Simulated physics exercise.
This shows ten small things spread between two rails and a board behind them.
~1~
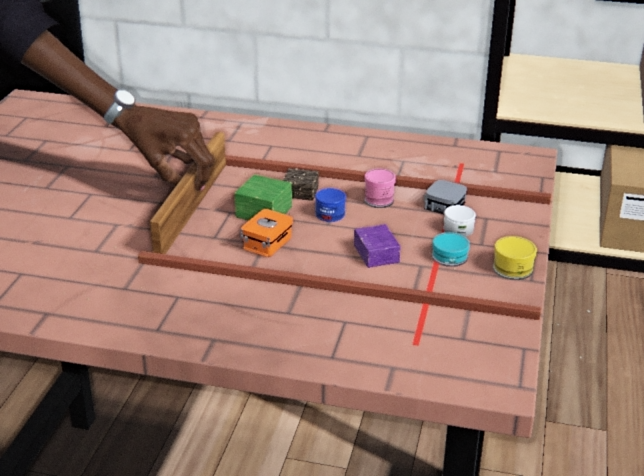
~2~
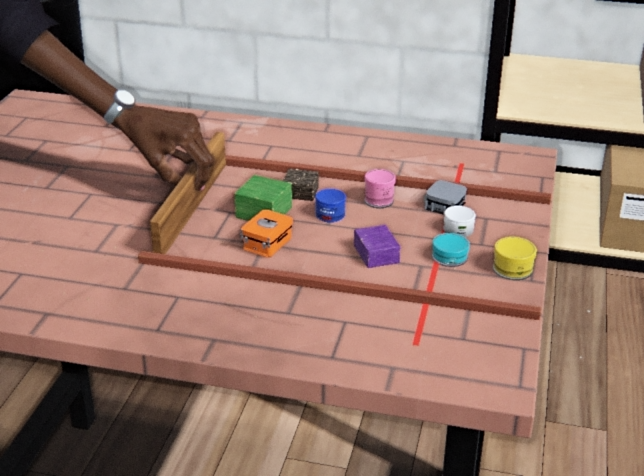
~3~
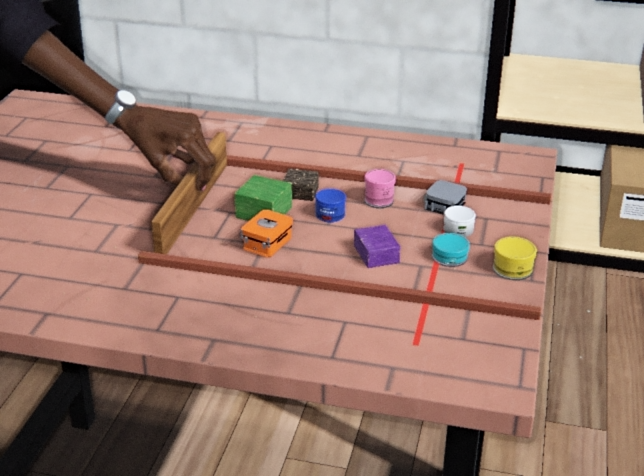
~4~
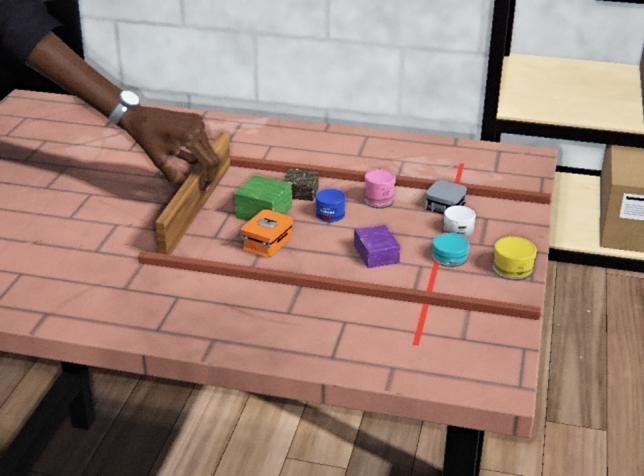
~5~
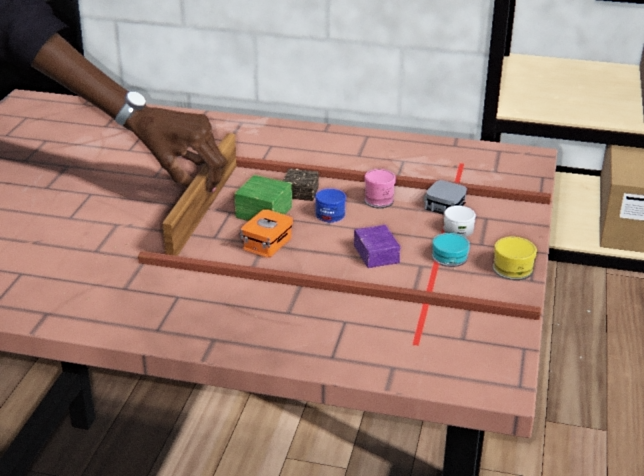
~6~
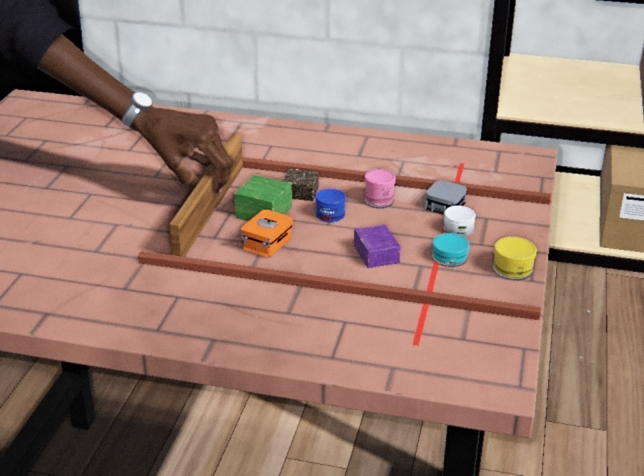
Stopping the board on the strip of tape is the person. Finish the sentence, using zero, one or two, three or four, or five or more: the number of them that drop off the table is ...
The number that drop off the table is one or two.
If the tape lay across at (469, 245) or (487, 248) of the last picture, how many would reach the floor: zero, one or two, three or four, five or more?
First three or four, second three or four.
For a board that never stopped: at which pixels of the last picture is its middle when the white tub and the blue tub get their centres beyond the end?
Roughly at (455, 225) and roughly at (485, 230).
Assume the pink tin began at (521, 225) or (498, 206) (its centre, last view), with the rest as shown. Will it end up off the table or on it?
In the two tries the pink tin ends up below and is not knocked off, in that order.
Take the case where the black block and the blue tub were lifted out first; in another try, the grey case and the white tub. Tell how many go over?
Count: 1 (first case); 1 (second).
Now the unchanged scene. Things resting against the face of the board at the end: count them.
So the total is 3.
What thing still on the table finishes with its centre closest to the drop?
White tub ends nearest.
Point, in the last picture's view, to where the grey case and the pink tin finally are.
First: About (527, 206); second: About (498, 204).
Soon after, none off yet; yellow tin at rest near (514, 258); white tub at rest near (459, 222); turquoise pot at rest near (450, 250).
At rest, the number that fall off is one or two; fallen, yellow tin.
